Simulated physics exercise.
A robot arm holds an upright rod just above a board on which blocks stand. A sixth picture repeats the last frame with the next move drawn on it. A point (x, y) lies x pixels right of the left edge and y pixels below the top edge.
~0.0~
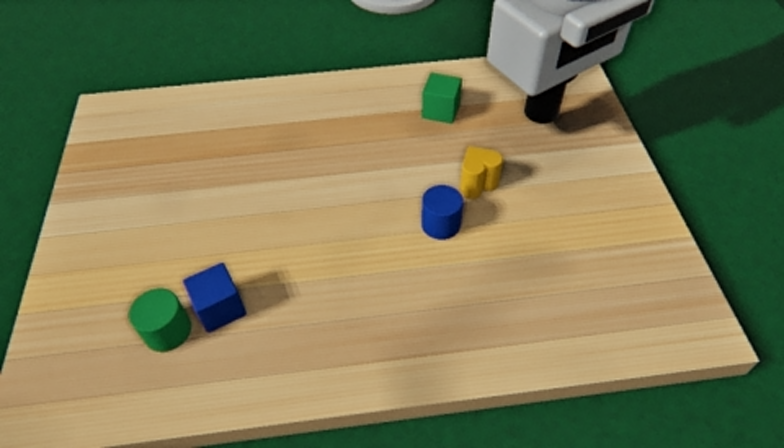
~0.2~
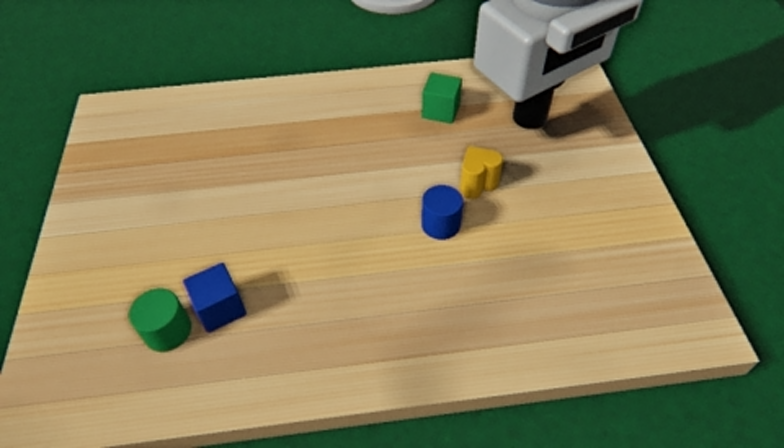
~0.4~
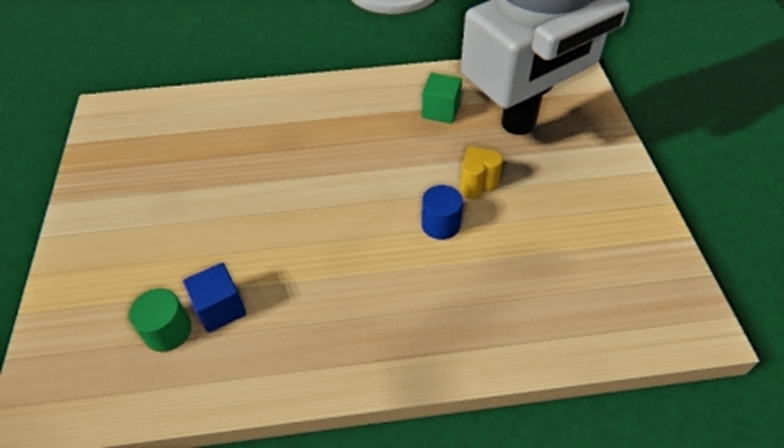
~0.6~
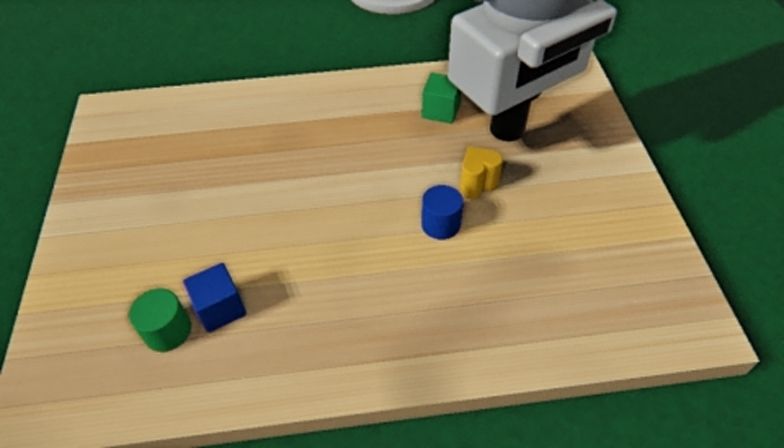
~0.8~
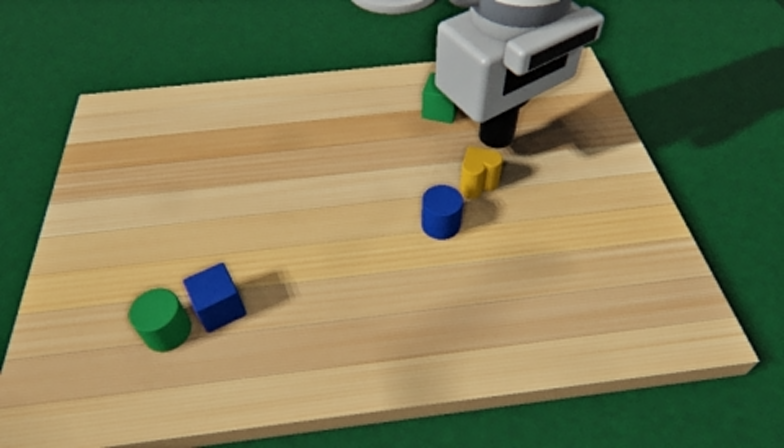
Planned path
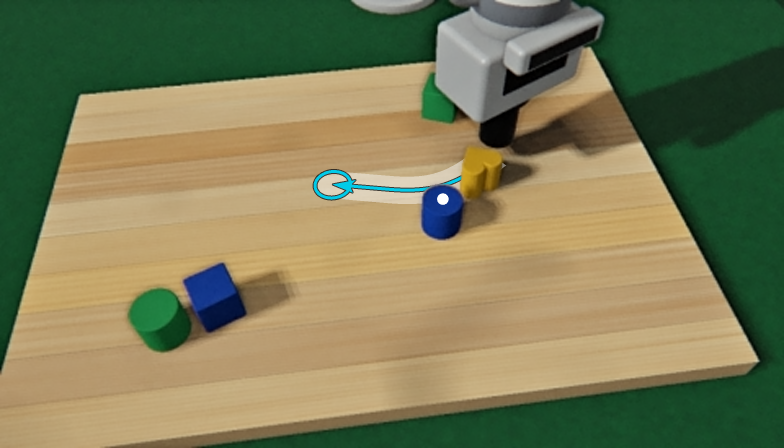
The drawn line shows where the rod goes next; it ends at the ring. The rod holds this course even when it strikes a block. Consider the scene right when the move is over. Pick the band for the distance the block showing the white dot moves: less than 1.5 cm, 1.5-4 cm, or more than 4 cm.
Distance: Less than 1.5 cm.
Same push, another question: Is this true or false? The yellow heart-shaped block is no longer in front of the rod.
My answer: True.
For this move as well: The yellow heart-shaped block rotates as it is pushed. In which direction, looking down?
Counter-clockwise, from overhead.
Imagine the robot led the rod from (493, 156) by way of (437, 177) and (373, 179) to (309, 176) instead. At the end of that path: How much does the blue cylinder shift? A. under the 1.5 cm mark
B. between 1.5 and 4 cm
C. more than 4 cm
The one that fits is A, under the 1.5 cm mark.
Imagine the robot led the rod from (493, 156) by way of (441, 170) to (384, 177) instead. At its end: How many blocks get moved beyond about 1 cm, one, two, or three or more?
My best guess is that a single block moves over 1 cm.
The line goes from (493, 156) over (450, 183) and (392, 190) to (333, 185); the dot is on the blue cylinder.
On the path given first. One third of the way, rod (451, 164); blue cylinder (441, 206); yellow heart-shaped block (466, 182), turned 35° anticlockwise.
Two thirds of the way, rod (391, 170); blue cylinder (440, 206); yellow heart-shaped block (463, 182), turned 45° anticlockwise.
At the end, rod (330, 165); green square piece unmoved; blue cylinder (440, 206); yellow heart-shaped block (463, 182), turned 45° anticlockwise.
